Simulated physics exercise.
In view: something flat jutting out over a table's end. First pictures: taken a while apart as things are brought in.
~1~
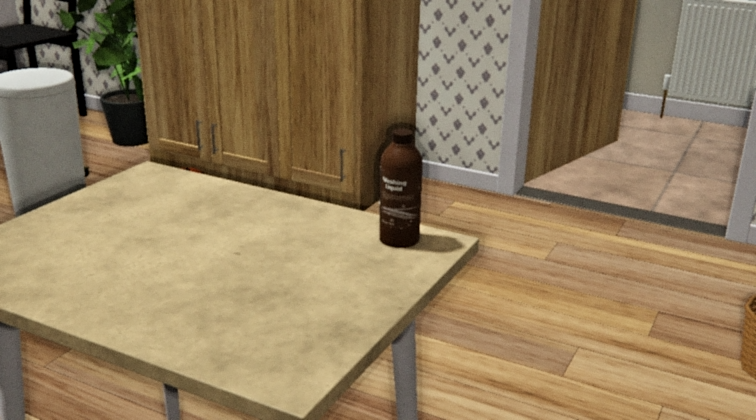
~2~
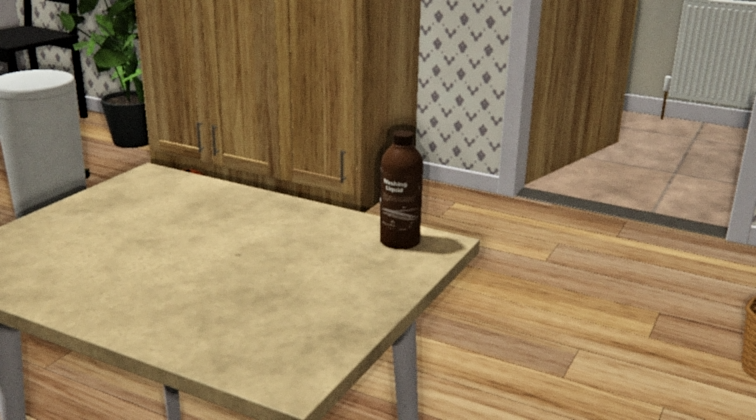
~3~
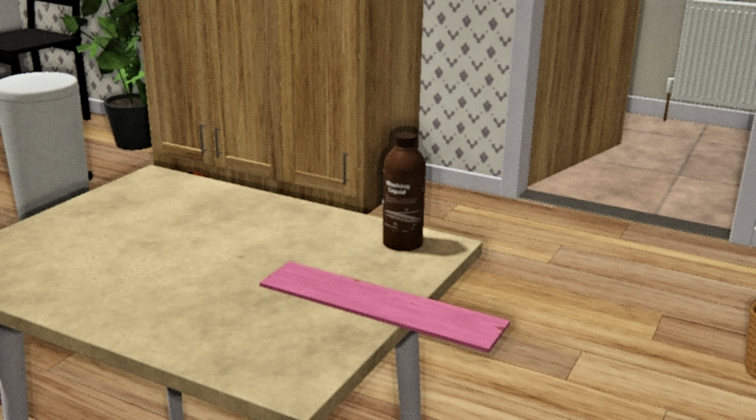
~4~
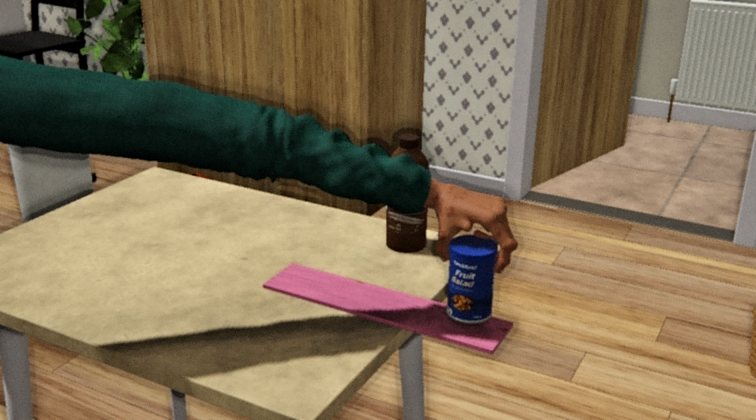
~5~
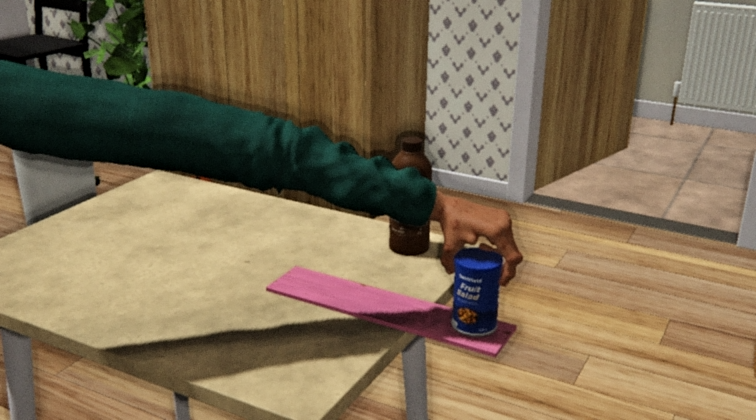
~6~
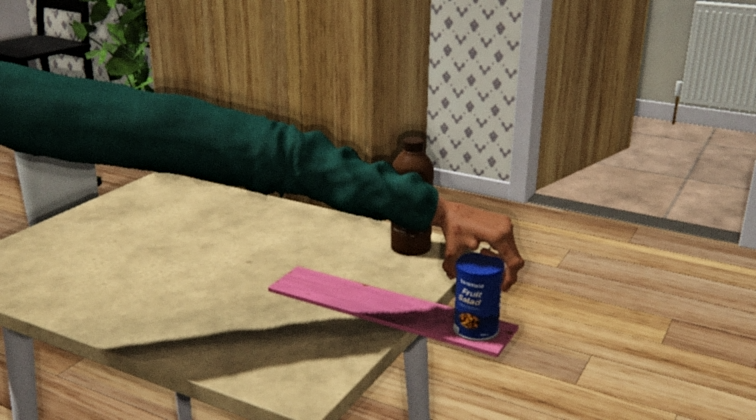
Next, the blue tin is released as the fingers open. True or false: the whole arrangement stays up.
False, it comes down.
Then, 0.50 s past the last view, blue tin now down on the floor or falling; pink plank on its side.
Then, 0.80 s past the last view, pink plank now down on the floor or falling.
Finally, down on the floor or falling, blue tin and pink plank; brown bottle still in place. The plank goes over.
